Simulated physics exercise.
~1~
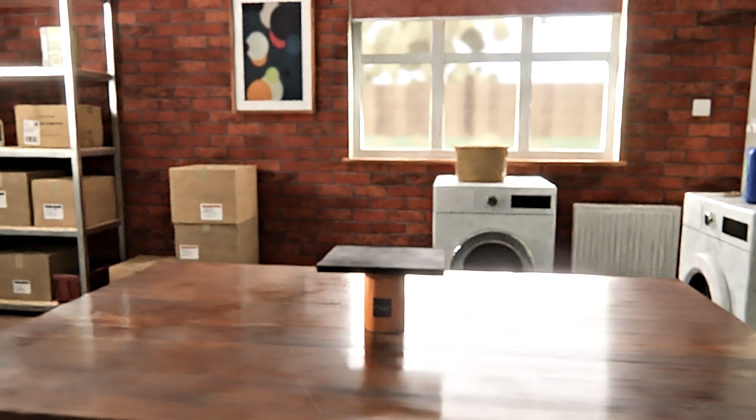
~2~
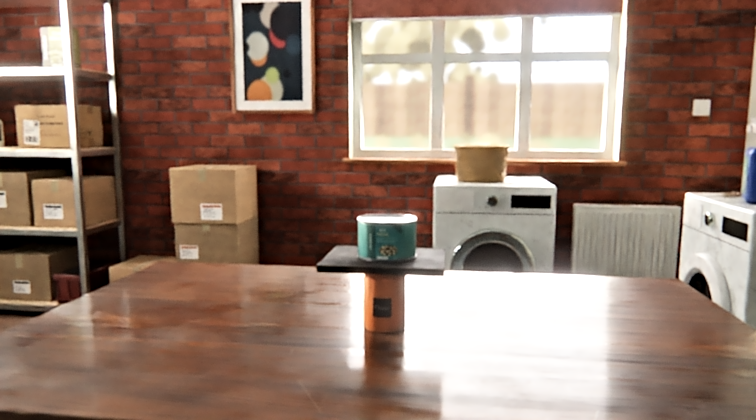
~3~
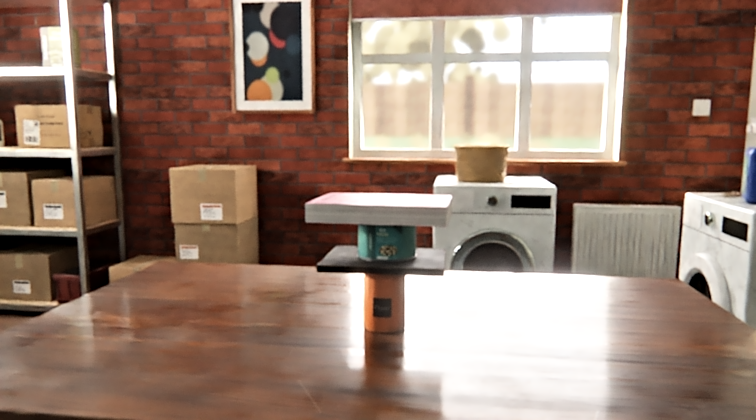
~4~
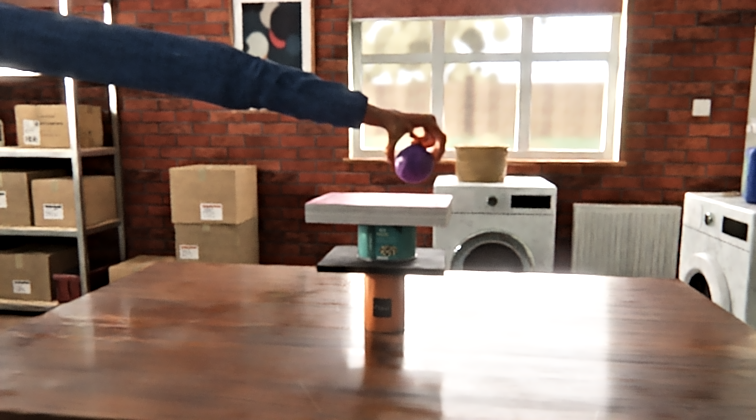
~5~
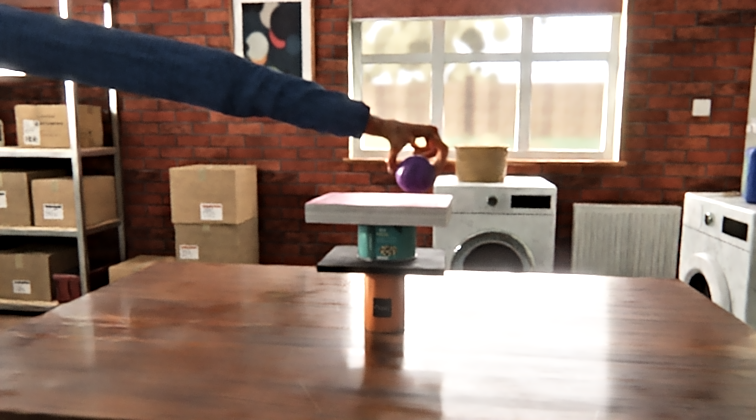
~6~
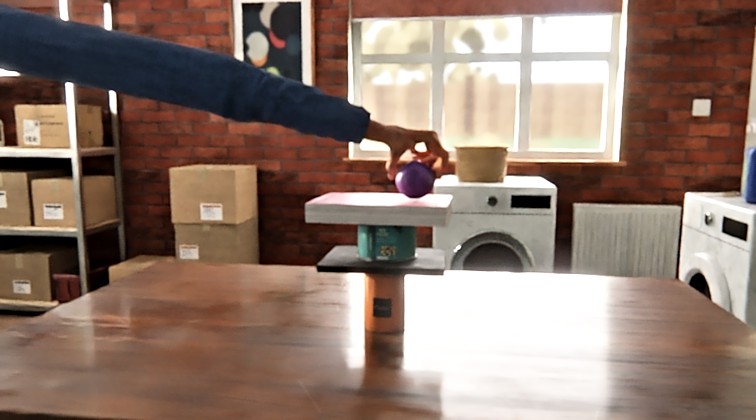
A hand lowers a purple onion onto a stacked tower's top board and keeps holding it.
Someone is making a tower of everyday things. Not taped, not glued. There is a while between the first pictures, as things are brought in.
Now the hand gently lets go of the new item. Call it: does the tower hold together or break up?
It holds together.
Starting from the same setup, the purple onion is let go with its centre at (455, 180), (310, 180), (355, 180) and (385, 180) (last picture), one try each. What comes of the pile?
Topples over, topples over, stays standing, stays standing.
Then, 0.20 s after the last picture, nothing has stirred.
Then, 0.40 s after the last picture, purple onion resting near (416, 181).
At rest, all 5 in place. Seen from the same camera at the end, purple onion near (416, 181). The pile keeps its balance.
